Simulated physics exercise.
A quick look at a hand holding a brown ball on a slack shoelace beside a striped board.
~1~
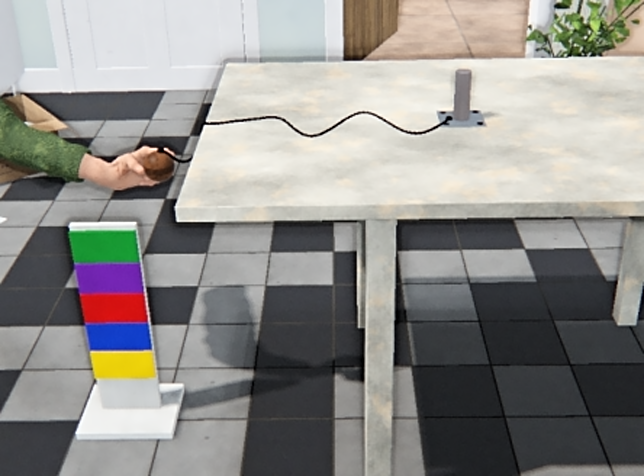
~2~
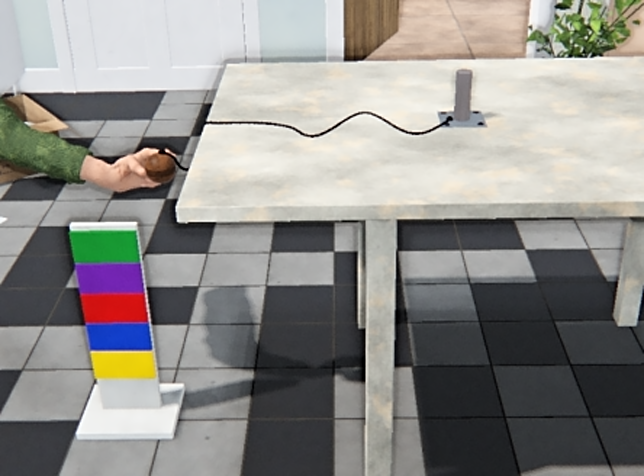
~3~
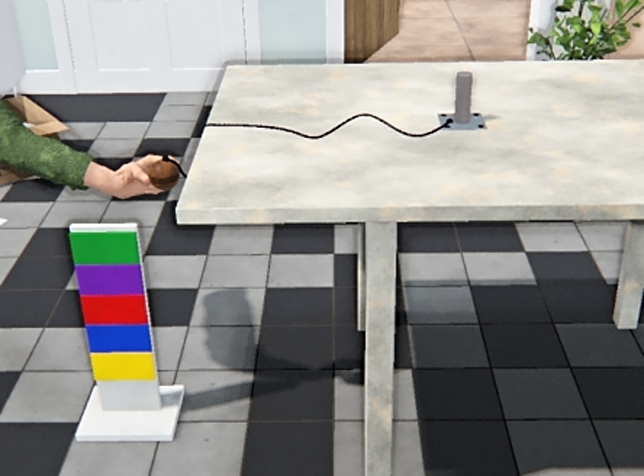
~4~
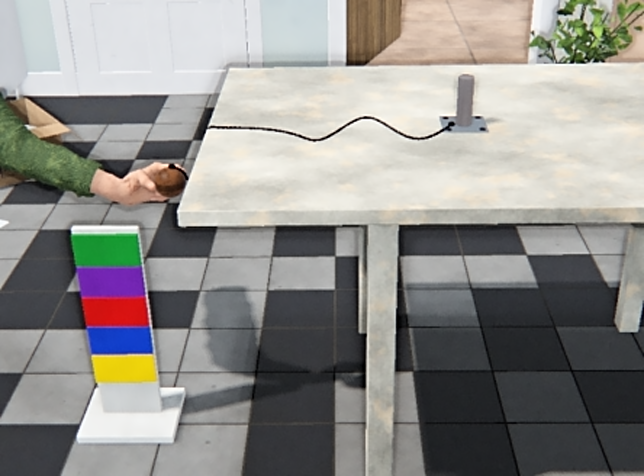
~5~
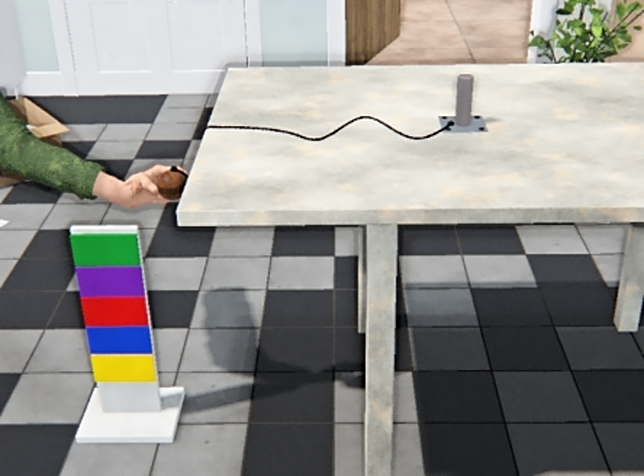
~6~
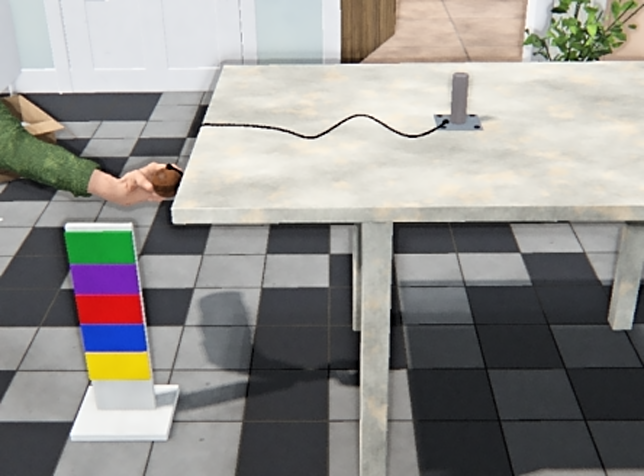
In a room with a black, grey and white tiled floor, a pale stone-like table is seen from slightly above. A wavy black cord runs left across it from a small grey post to a brown ball in a green-sleeved hand, beyond a board striped green, purple, red, blue and yellow. The hand and ball shift slightly right and down beside the table's edge, while the view wobbles faintly.
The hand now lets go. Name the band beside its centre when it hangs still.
At red.
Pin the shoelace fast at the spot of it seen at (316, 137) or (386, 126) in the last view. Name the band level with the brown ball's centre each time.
Taking them in turn: Green; purple.
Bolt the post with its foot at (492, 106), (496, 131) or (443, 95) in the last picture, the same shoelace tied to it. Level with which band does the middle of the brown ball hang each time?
Try by try: Purple; purple; red.
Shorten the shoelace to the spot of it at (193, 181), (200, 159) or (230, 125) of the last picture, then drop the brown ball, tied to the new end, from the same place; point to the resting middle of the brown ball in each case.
In that order: (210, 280), (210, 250) and (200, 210).
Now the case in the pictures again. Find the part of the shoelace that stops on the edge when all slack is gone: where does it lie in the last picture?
That spot is around (284, 131).
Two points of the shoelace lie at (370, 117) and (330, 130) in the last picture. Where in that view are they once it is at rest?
At (323, 127), then (259, 130).
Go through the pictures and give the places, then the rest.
The first frame shows brown ball (159, 166); green (104, 248); purple (109, 279); red (114, 309); blue (119, 338); yellow (123, 366).
The second frame shows brown ball (160, 168); shoelace through (428, 132) (377, 116) (330, 130) (276, 125) (205, 135).
The third frame shows brown ball (164, 175).
The fourth frame shows brown ball (170, 182); shoelace through (430, 137) (379, 121) (332, 135) (273, 130) (207, 144).
The fifth frame shows brown ball (172, 185).
The sixth frame shows brown ball (168, 183); shoelace through (424, 135) (374, 119) (327, 132) (267, 128) (201, 142).
Early on, ball near (240, 297); level with red.
Midway, ball near (200, 315); level with red.
Finally, ball near (209, 312); level with red. Its centre hangs level with the red band.
